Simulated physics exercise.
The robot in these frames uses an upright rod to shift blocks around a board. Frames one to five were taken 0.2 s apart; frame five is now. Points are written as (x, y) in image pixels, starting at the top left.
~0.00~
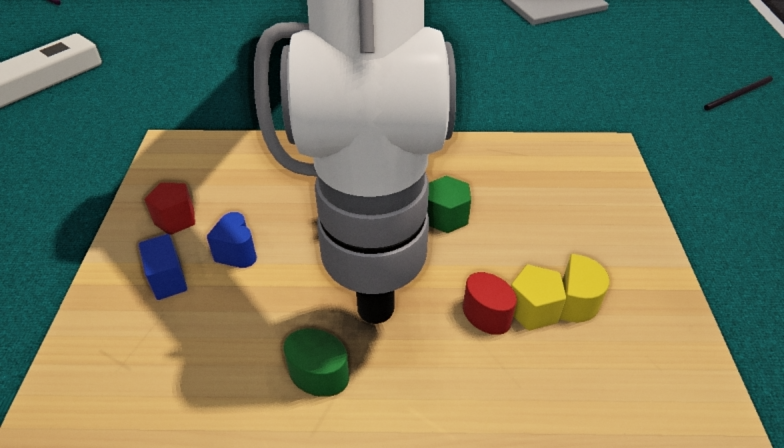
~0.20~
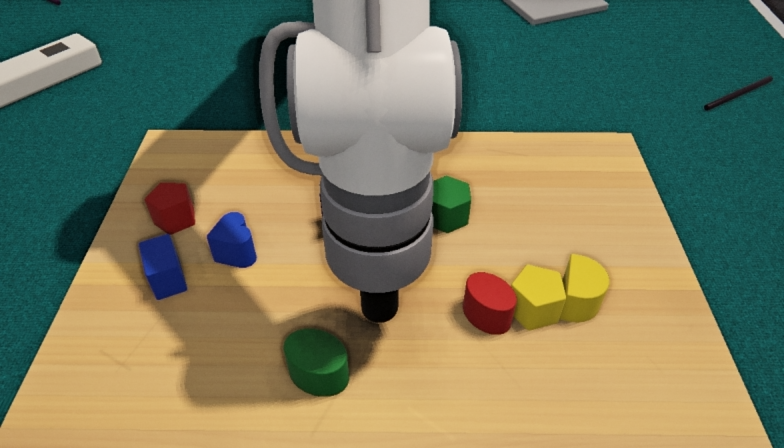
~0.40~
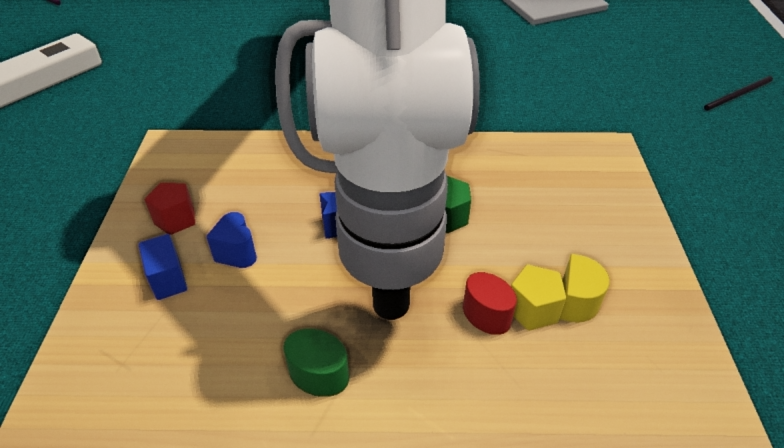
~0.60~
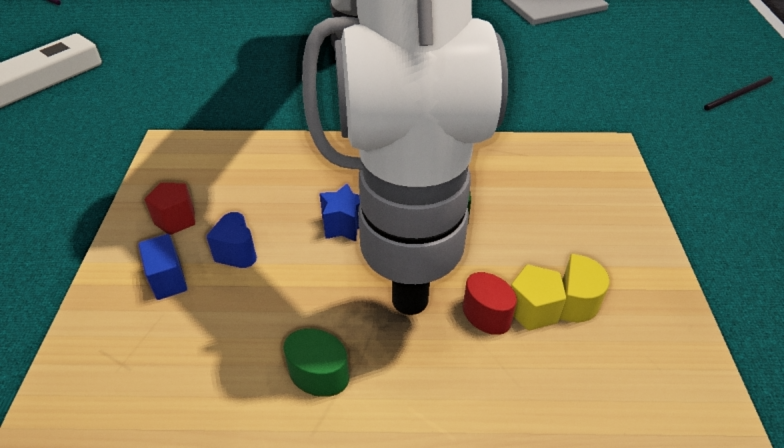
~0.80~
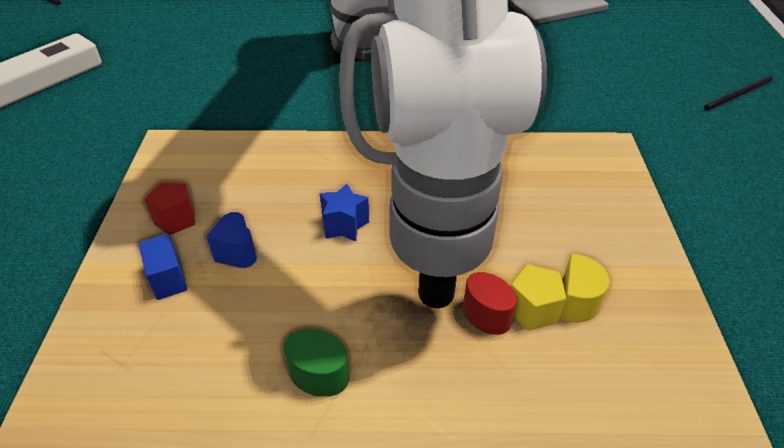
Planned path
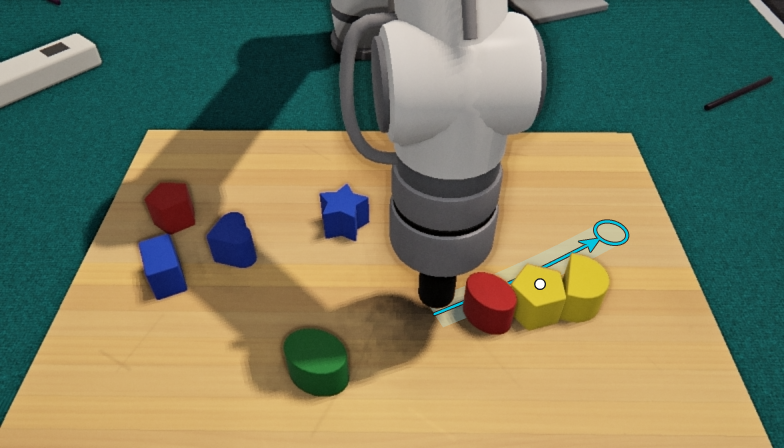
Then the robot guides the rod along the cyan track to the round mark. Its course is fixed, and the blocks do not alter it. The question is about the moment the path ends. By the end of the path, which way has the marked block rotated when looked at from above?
Seen from above, its turn is counter-clockwise.
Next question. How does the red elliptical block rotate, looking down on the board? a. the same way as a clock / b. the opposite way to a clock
The answer is a.
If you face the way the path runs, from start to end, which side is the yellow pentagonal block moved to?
Gets pushed right.
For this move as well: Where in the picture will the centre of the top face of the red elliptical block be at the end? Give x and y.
When the path ends, it will be at (530, 287).
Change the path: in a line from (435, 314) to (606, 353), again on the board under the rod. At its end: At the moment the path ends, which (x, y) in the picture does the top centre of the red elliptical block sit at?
The spot you're after is about (644, 304) in the image.
The drawn path runs from (435, 314) via (531, 273), ending at (611, 232); the dot is on the yellow pentagonal block.
The first path, step by step. One third of the way, rod at (504, 268); red elliptical block at (529, 288), turned 95° clockwise; yellow pentagonal block at (577, 298), turned 20° anticlockwise; yellow half-round block at (606, 276), turned 30° anticlockwise.
Two thirds of the way, rod at (566, 240); red elliptical block at (530, 287), turned 100° clockwise; yellow pentagonal block at (579, 299), turned 20° anticlockwise; yellow half-round block at (607, 277), turned 35° anticlockwise.
At the end, rod at (618, 214); red elliptical block at (530, 287), turned 100° clockwise; yellow pentagonal block at (579, 299), turned 20° anticlockwise; yellow half-round block at (607, 277), turned 35° anticlockwise.
